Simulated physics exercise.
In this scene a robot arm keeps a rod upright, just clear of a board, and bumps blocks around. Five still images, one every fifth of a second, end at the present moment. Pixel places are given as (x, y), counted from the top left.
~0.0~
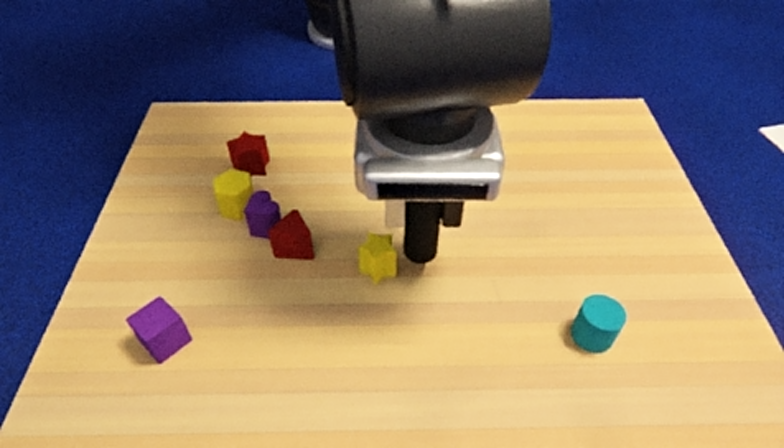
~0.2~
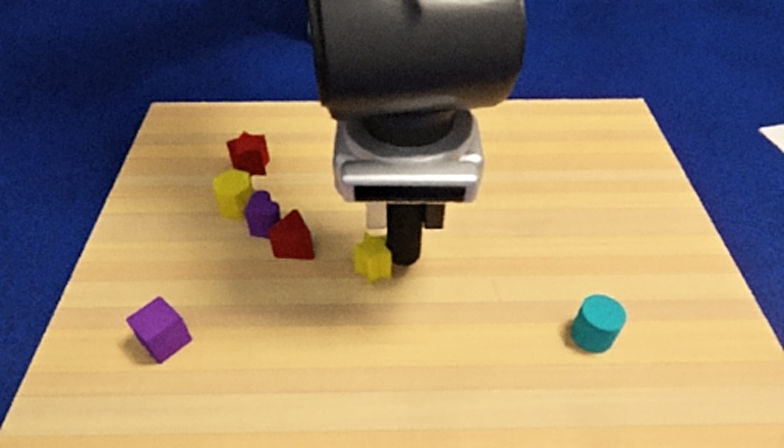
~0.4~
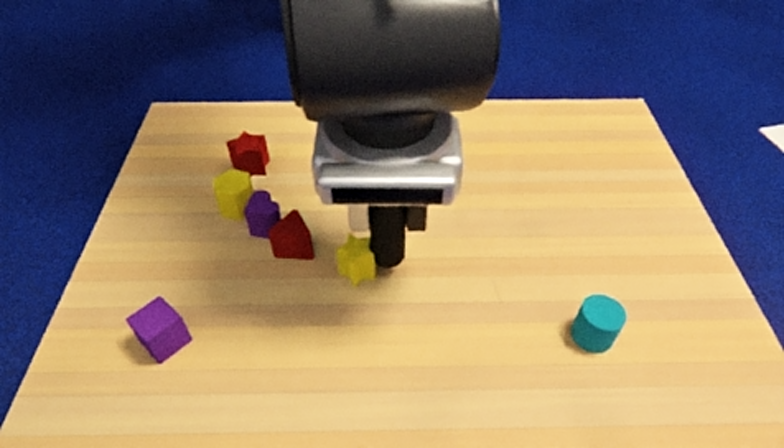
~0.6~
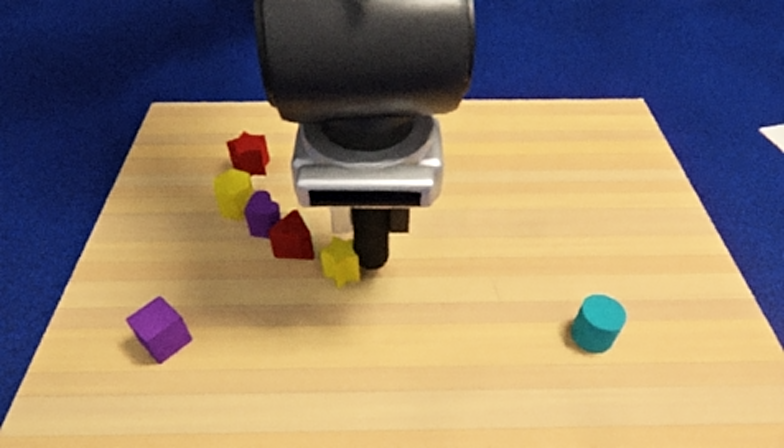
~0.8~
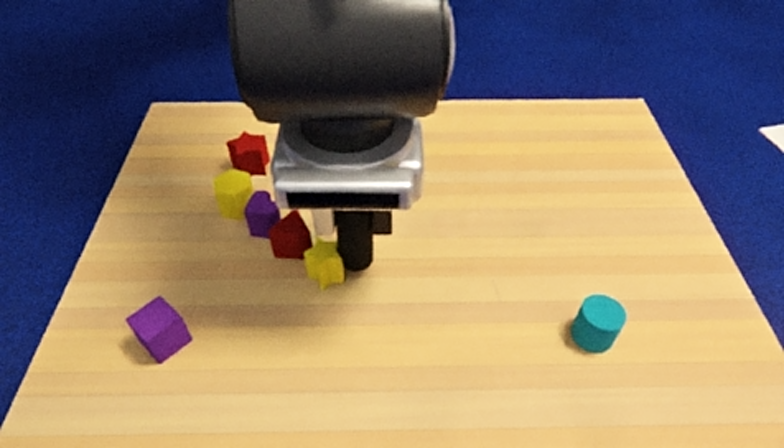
Robot arm with a dark rod pushing a yellow star-shaped block left across a wooden board toward a red block.
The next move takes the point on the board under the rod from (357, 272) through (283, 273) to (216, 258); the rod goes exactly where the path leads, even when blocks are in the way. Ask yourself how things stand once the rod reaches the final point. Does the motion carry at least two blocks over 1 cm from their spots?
No, it doesn't check out.
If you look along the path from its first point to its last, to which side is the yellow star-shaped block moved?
Facing from start to end, it will go to the left.
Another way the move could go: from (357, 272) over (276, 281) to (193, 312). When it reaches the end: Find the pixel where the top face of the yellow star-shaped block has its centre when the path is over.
Around pixel (158, 273).
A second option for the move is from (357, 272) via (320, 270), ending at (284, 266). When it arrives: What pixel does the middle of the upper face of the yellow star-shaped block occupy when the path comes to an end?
So, by the moment the path ends, you'll find the top centre of the yellow star-shaped block at (248, 249).
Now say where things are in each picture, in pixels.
Rod tip (420, 251); block tops, red three-sided block (291, 224); yellow star-shaped block (378, 244), in the first frame.
Rod (404, 253); yellow star-shaped block (373, 245), in the second frame.
Rod (388, 255); yellow star-shaped block (357, 246), in the third frame.
Rod (372, 257); yellow star-shaped block (340, 248), in the fourth frame.
Rod (357, 259); red three-sided block (291, 224); yellow star-shaped block (324, 250), in the fifth frame.
What follows on the original path. One third of the way, rod (304, 260); yellow star-shaped block (271, 252).
Two thirds of the way, rod (254, 257); yellow star-shaped block (218, 251).
At the end, rod (211, 244); red three-sided block in place; yellow star-shaped block (180, 249), turned 40° anticlockwise.
